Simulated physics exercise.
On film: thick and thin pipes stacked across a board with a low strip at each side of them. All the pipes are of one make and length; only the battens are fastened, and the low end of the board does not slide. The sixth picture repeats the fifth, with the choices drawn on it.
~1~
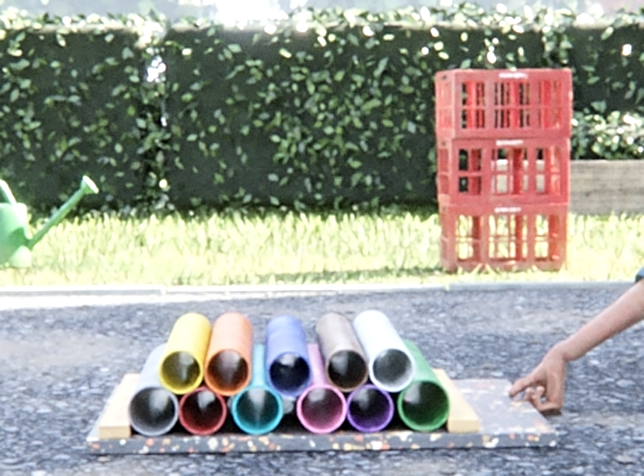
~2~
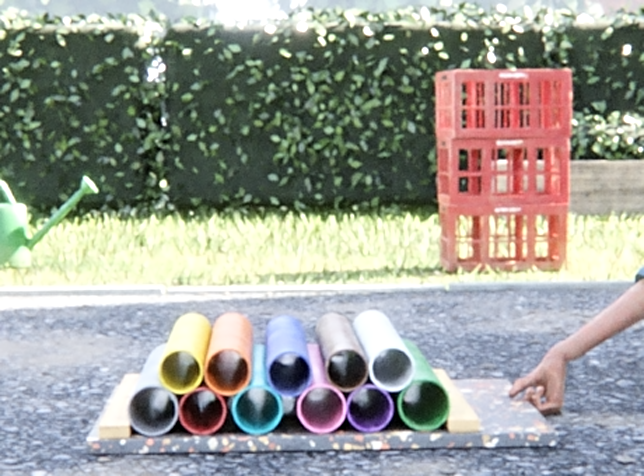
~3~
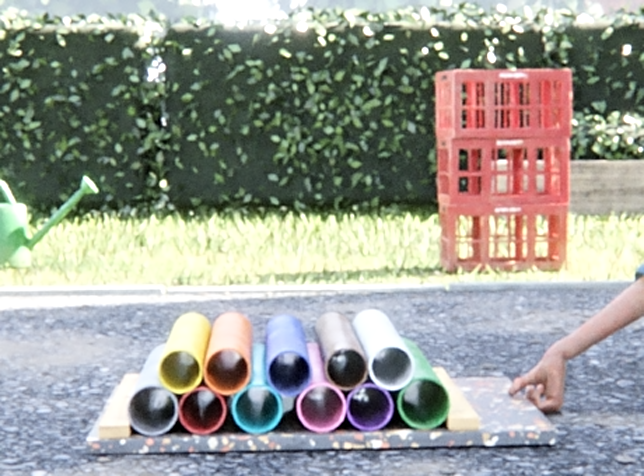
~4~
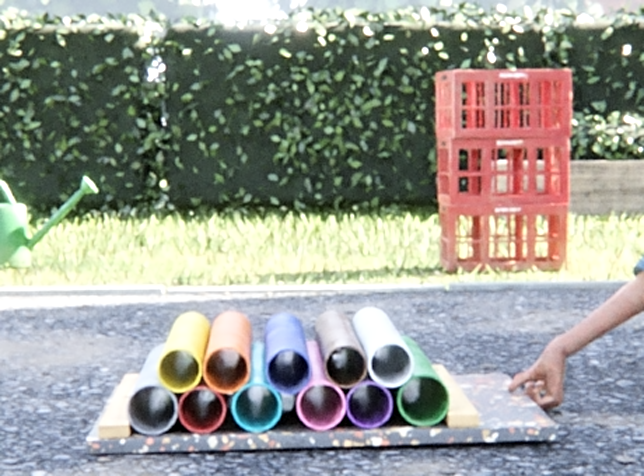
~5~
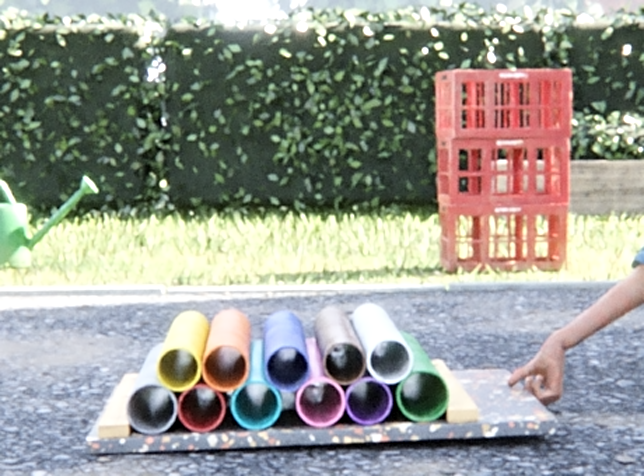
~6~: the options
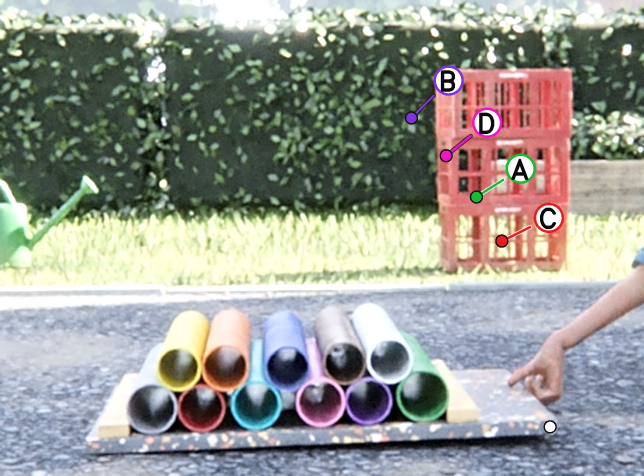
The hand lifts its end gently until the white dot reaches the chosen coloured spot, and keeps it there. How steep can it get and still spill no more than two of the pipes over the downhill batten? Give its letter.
Stop at C.
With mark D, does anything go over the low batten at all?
At D: Yes.
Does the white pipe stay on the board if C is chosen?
The white pipe: Yes.
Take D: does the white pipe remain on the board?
No, with D.
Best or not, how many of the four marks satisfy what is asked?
One of the four.
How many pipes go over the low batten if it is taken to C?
It comes to none.
On the marked copy, A at (476, 197); B at (411, 118); C at (502, 241); D at (446, 156); the white dot at (550, 427).
Following C. Soon after the start, board at 16°.
Later, board at 26°.
In the end, board at 26°, none over the low batten.
As for the rest, A eleven over the low batten; B eleven over the low batten; D eleven over the low batten.
